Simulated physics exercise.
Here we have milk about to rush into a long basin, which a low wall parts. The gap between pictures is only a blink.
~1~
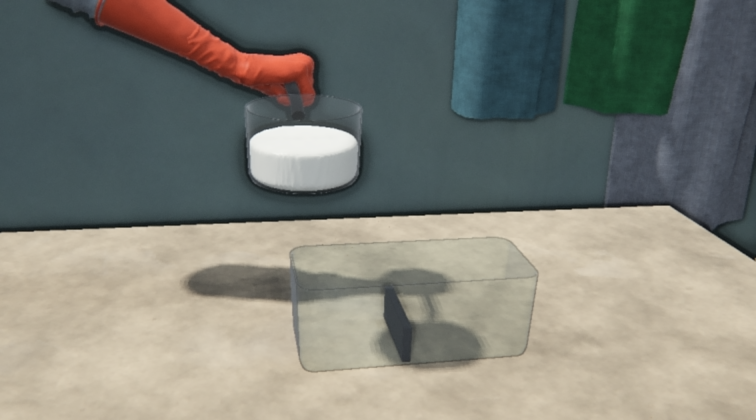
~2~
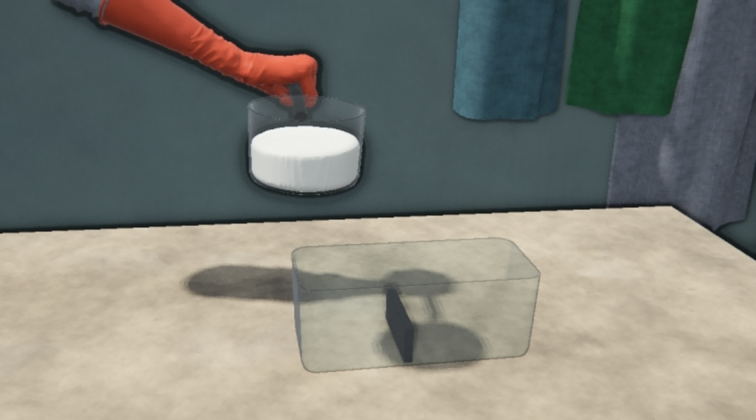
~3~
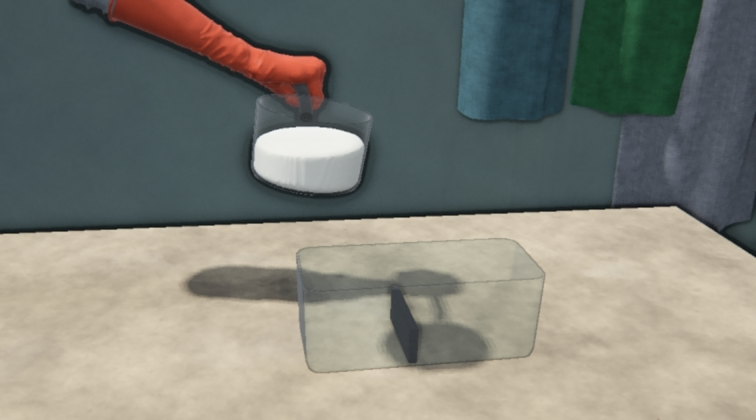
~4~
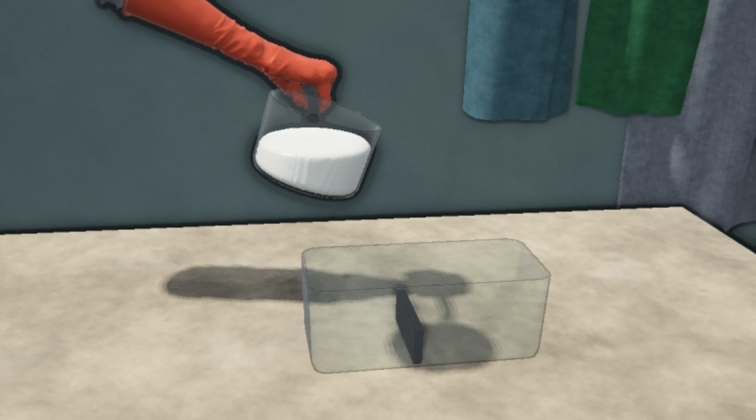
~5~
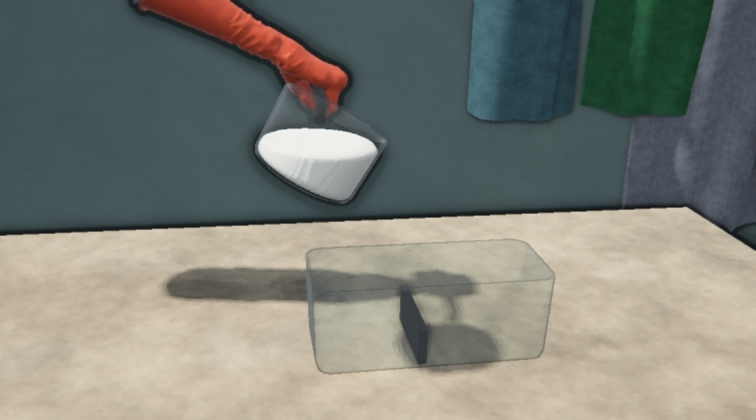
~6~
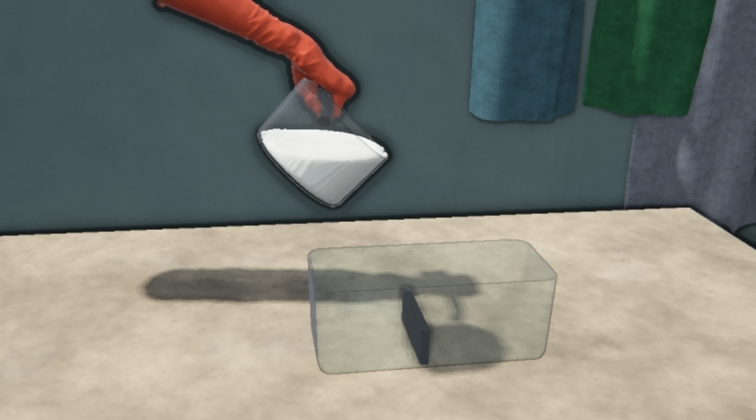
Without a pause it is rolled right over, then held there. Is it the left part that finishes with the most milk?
Yes, more to the left.
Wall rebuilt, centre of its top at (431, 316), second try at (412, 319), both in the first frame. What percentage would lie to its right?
It would come to roughly 15 per cent the first time and roughly 20 per cent the second.
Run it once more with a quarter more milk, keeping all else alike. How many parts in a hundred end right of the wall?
I'd say roughly 50 percent.
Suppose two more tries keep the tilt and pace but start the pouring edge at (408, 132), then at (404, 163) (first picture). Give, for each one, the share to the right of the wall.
About 95 % the first time, about 90 % the second.
A moment on, the tilt is 102° and 33 per cent is still to pour, 7 is left of the wall and 13 right of it.
Next, the tilt is 112° and 6 per cent is still to pour, 46 is left of the wall and 37 right of it.
Then the tilt is 112° and 0 per cent is still to pour, 60 is left of the wall and 37 right of it.
Later the tilt is 112° and 0 per cent is still to pour, 62 is left of the wall and 37 right of it.
Finally, 62 per cent lies left of the wall, 37 right of it and 1 outside.
